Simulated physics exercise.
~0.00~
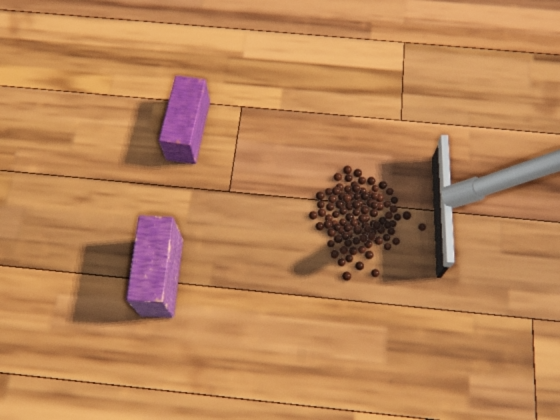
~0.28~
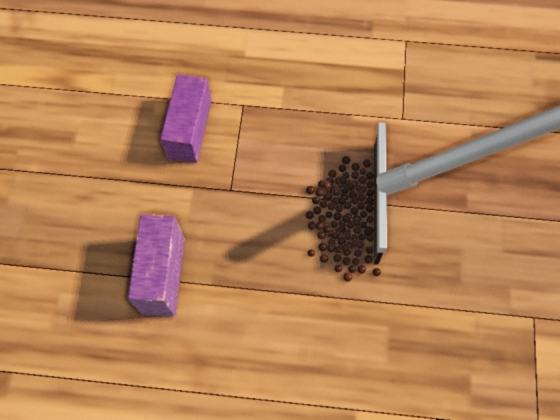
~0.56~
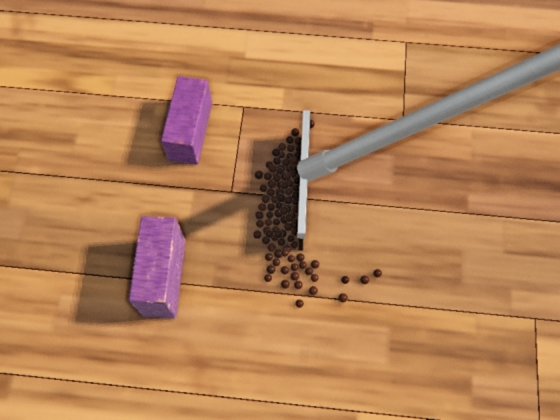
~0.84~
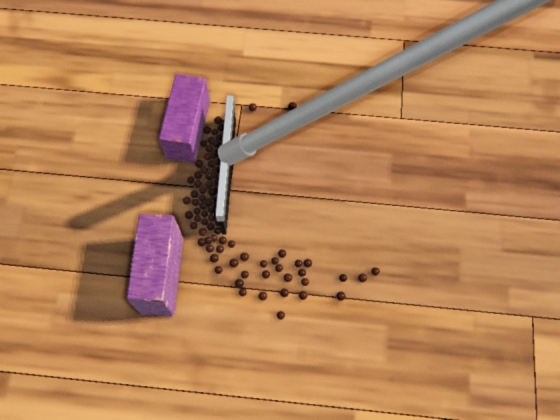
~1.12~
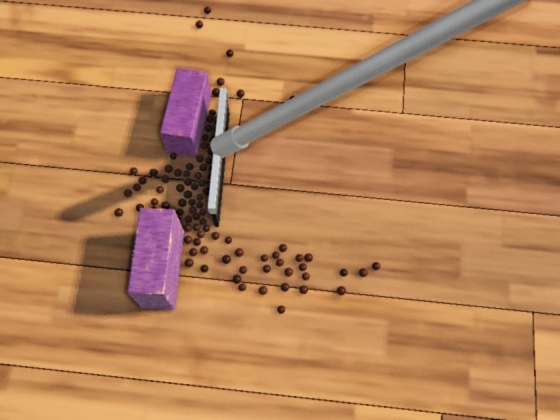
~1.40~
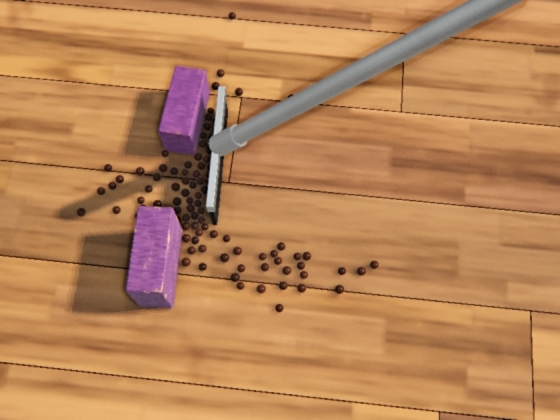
A squeegee pushed a pile of small dark brown balls leftwards across a wooden floor towards two purple blocks, leaving a trail behind, then stopped against them as some balls spilled through the gap and most stayed in front.
